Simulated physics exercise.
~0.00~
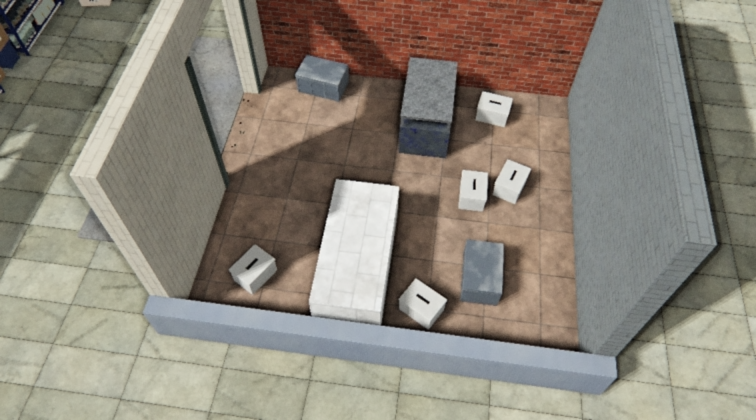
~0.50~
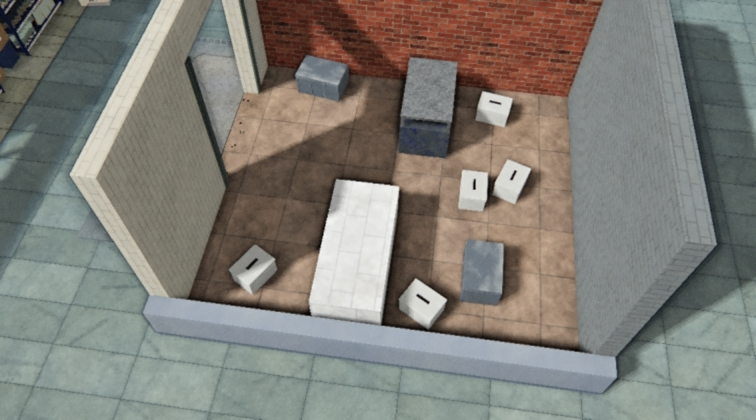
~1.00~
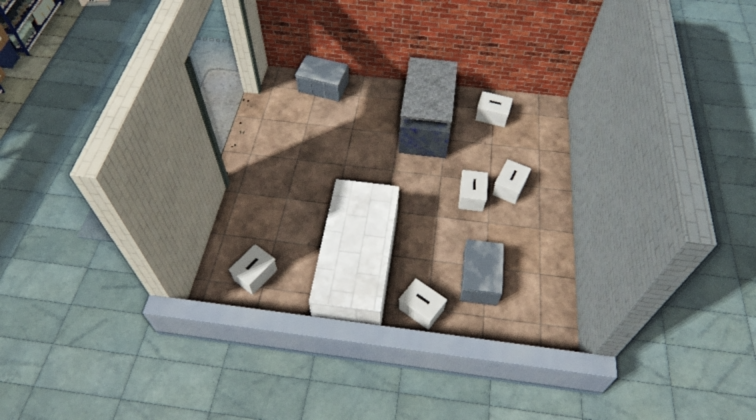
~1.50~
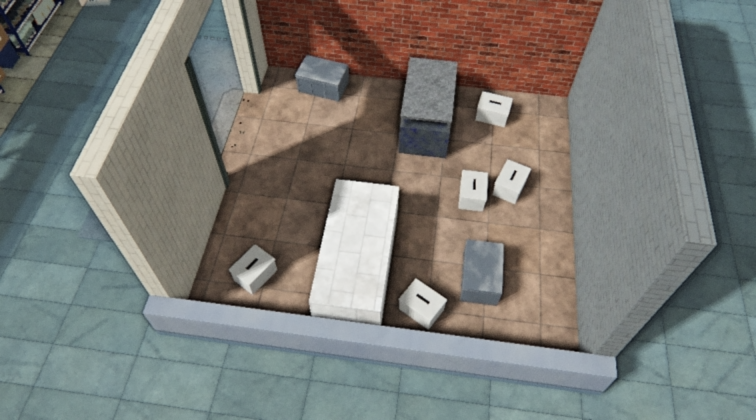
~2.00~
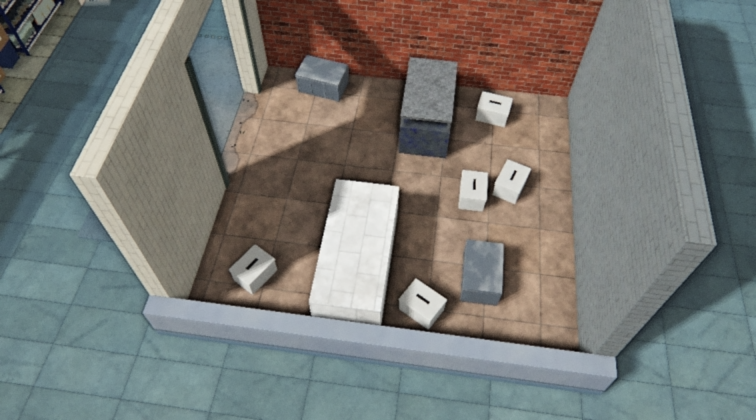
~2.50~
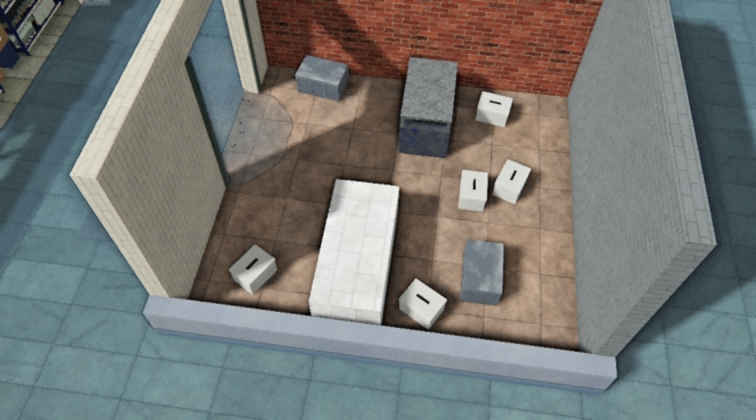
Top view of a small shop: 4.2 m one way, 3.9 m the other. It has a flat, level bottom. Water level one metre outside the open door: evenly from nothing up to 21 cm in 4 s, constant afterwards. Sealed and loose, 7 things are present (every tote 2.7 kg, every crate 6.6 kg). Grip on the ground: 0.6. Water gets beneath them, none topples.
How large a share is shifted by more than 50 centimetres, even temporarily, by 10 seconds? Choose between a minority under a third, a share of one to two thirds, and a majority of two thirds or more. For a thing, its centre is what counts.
A majority of two thirds or more.
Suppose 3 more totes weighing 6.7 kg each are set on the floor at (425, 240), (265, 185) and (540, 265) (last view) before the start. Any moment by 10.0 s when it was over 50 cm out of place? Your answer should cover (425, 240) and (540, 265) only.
Well, the first one stays under the mark, and the second tops the mark.
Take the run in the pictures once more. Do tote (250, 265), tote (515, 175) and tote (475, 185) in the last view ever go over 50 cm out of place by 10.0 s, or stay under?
Result, in order: Stayed within / exceeded / exceeded.
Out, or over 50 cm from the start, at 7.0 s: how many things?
3 in all.
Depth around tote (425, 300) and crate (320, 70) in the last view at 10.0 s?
5 and 12 cm.
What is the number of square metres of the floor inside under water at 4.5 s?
Flooded: Near 5.5 m2.
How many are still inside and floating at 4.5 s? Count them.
I'd say 0 of them.
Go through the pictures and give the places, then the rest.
The first picture shows a tote at (474, 185), on the bottom; a tote at (513, 176) rests on the ground; 0.0 m2 under water; 0 of 7 have shifted.
The second picture shows a tote at (474, 185) rests on the ground; a tote at (513, 176) rests on the ground; water covers 0.0 m2; 0 of 7 have shifted.
The third picture shows a tote at (474, 185) rests on the ground; a tote at (513, 176), on the bottom; 0.0 m2 under water; 0 of 7 have shifted.
The fourth picture shows a tote at (474, 185) rests on the ground; a tote at (513, 176), on the bottom; 0.0 m2 under water; 0 of 7 have shifted.
The fifth picture shows a tote at (474, 185) rests on the ground; a tote at (513, 176) rests on the ground; water covers 0.0 m2; 0 of 7 have shifted.
The sixth picture shows a tote at (474, 185) rests on the ground; a tote at (513, 176) rests on the ground; 0.7 m2 under water; 0 of 7 have shifted.
After 3.5 s 0 of 7 are over 50 cm from their spots; 0 afloat.
After 4.5 s 0 of 7 are over 50 cm from their spots; 0 afloat.
After 7.0 s 3 of 7 are over 50 cm from their spots; 4 afloat.
After 10.0 s 5 of 7 are over 50 cm from their spots, and 6 have been at some point; 7 afloat.
